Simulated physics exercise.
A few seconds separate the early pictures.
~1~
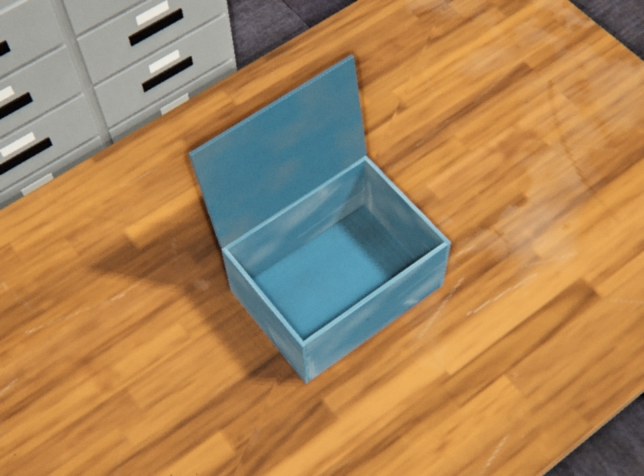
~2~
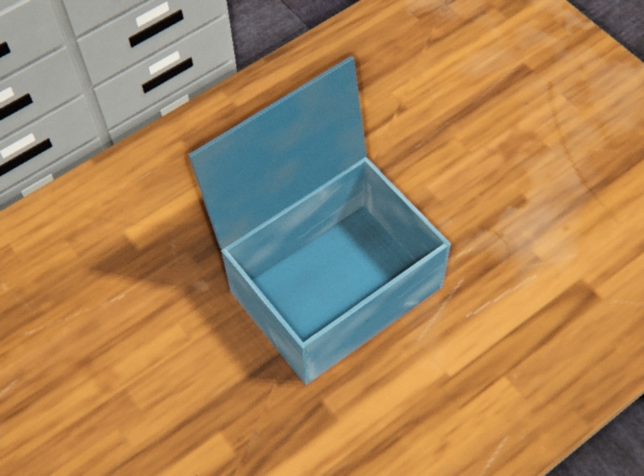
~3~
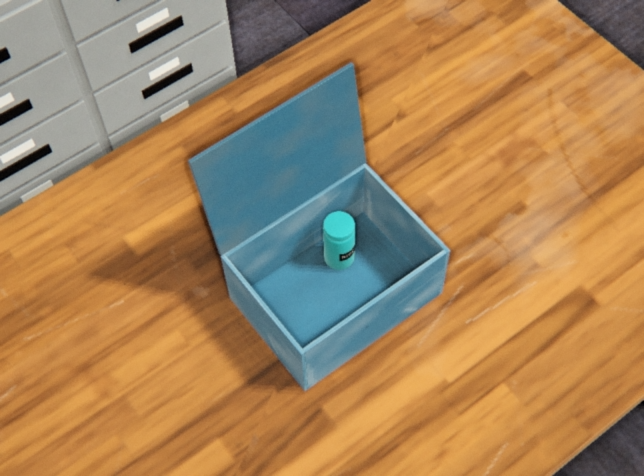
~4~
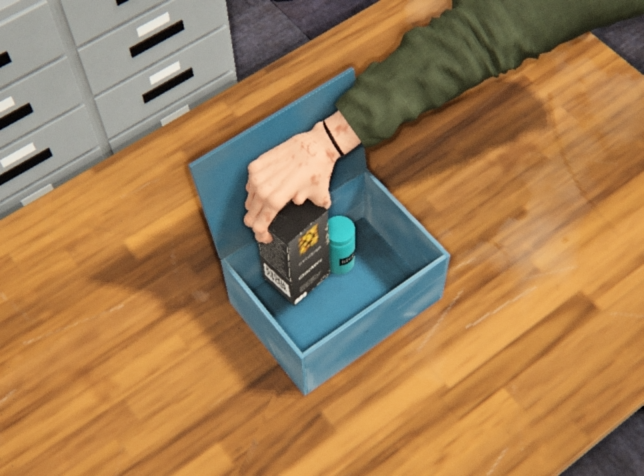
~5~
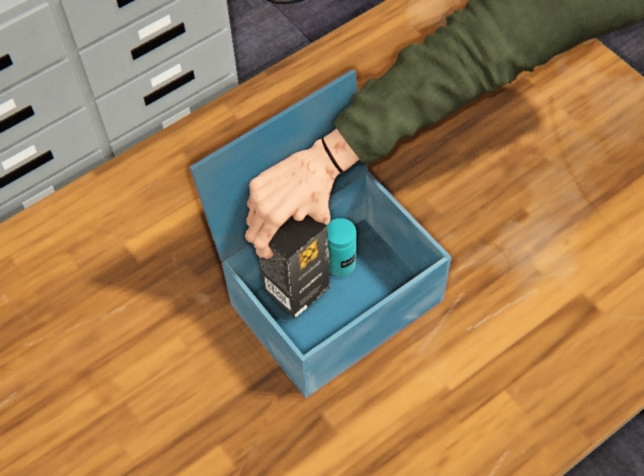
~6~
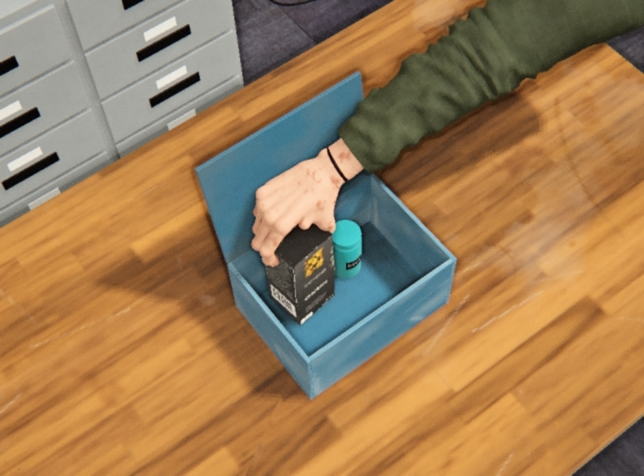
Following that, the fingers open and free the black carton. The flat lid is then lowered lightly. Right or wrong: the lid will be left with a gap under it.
Right.
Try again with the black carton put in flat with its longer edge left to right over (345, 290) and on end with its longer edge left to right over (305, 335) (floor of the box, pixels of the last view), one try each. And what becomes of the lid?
First, the lid does shut; second, the lid won't shut.
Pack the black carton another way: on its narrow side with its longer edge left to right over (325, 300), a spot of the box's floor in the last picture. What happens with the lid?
The lid settles shut this time.
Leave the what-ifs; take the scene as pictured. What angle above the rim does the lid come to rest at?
Roughly 25 degrees above the rim.
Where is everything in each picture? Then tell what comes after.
In the first frame, the last thing is not in view yet.
In the second frame, the last thing is not in view yet.
In the third frame, the last thing is not in view yet; turquoise shaker (339, 241).
In the fourth frame, coming down; black carton (294, 246); turquoise shaker (339, 245).
In the fifth frame, coming down; black carton (294, 260); turquoise shaker (340, 248).
In the sixth frame, in place under the hand; black carton (300, 268); turquoise shaker (346, 250).
Then, 1.30 s past the last view, lid 84° above the rim.
Then, 1.90 s past the last view, lid 58° above the rim; black carton rocked 10° from its first pose near (307, 272).
Then, 2.20 s past the last view, lid 32° above the rim; black carton rocked 30° from its first pose near (324, 288).
Finally, lid 23° above the rim; down or leaning hard in the box, black carton; turquoise shaker still in place. Final places as the last picture's camera would see them, black carton near (332, 292).
